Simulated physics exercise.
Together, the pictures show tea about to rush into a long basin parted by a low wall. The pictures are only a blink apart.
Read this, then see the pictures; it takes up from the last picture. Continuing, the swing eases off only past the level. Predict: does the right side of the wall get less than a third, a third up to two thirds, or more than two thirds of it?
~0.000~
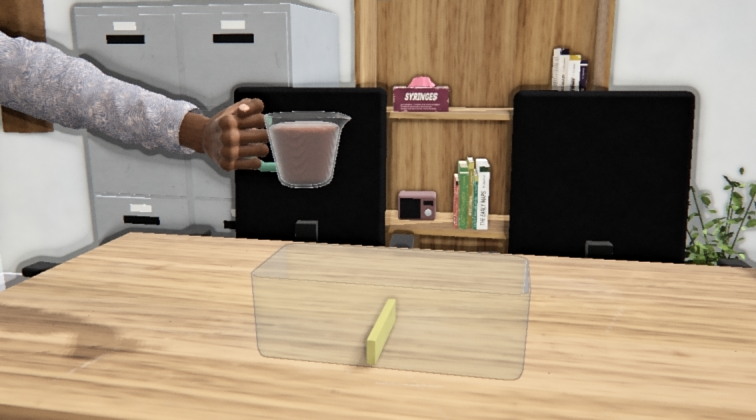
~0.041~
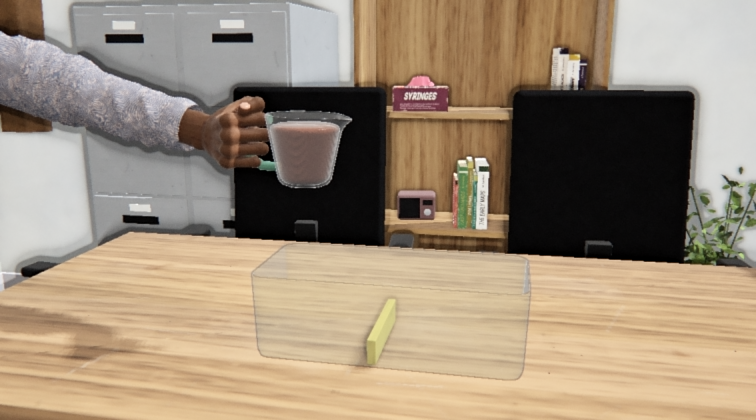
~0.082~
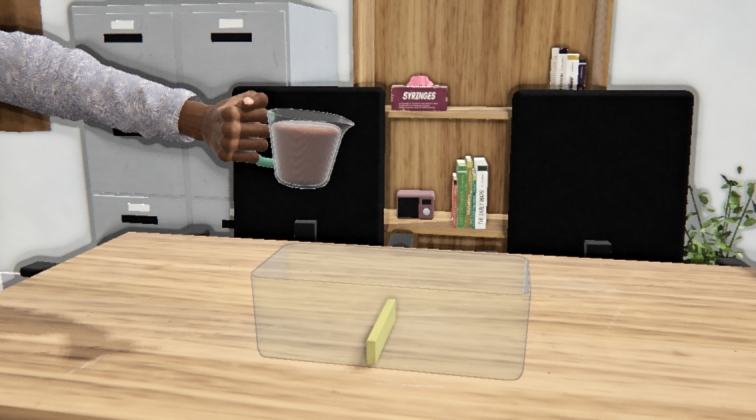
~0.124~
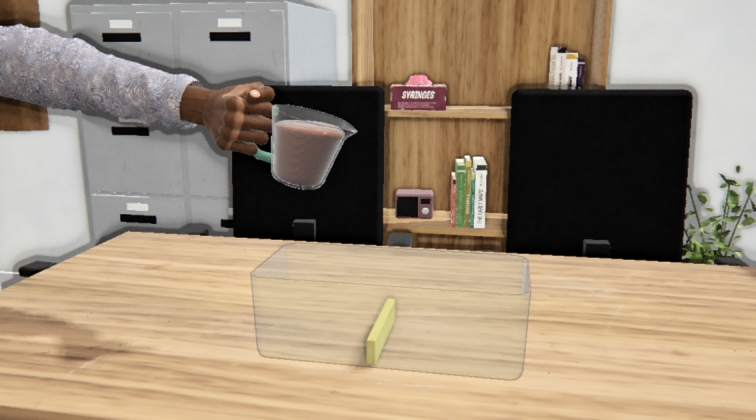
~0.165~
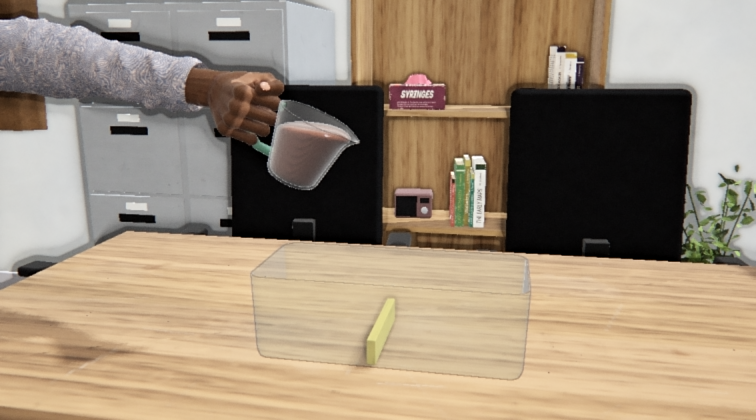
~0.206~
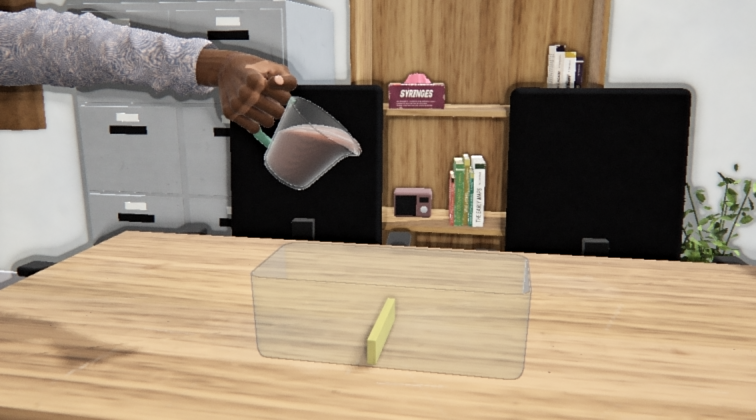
The amount right of the wall is going to settle in the middle, one third to two thirds.
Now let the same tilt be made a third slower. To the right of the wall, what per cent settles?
Somewhere near 70 percent.
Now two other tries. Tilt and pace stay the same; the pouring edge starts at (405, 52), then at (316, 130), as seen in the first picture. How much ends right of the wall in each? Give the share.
It comes to 75 % the first time and 10 % the second.
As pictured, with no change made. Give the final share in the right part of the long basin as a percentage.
Around 50 percent.
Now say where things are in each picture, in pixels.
In the first picture, it leans 0°; its right rim is at (350, 118); the tea meets the walls at (273, 125) and (340, 126); the long basin's rim runs from (269, 259) to (529, 276); the wall's top is at (382, 319).
In the second picture, it leans 2°; its right rim is at (351, 119); the tea meets the walls at (274, 124) and (341, 127).
In the third picture, it leans 7°; its right rim is at (354, 124); the tea meets the walls at (275, 123) and (342, 128).
In the fourth picture, it leans 15°; its right rim is at (357, 131); the tea meets the walls at (279, 122) and (346, 131).
In the fifth picture, it leans 26°; its right rim is at (359, 142); the tea meets the walls at (281, 124) and (353, 136).
In the sixth picture, it leans 39°; its right rim is at (360, 154); the tea meets the walls at (279, 133) and (350, 142); 3 per cent is over the edge.
A moment on, the measuring jug is tipped right over and 26 per cent is still to pour, 2 is left of the wall and 32 right of it.
Next, the measuring jug is tipped right over and 1 per cent is still to pour, 41 is left of the wall and 52 right of it.
Then the measuring jug is tipped right over and 0 per cent is still to pour, 46 is left of the wall and 51 right of it.
Later the measuring jug is tipped right over and 0 per cent is still to pour, 46 is left of the wall and 52 right of it.
Finally, 46 per cent lies left of the wall, 52 right of it and 2 outside.
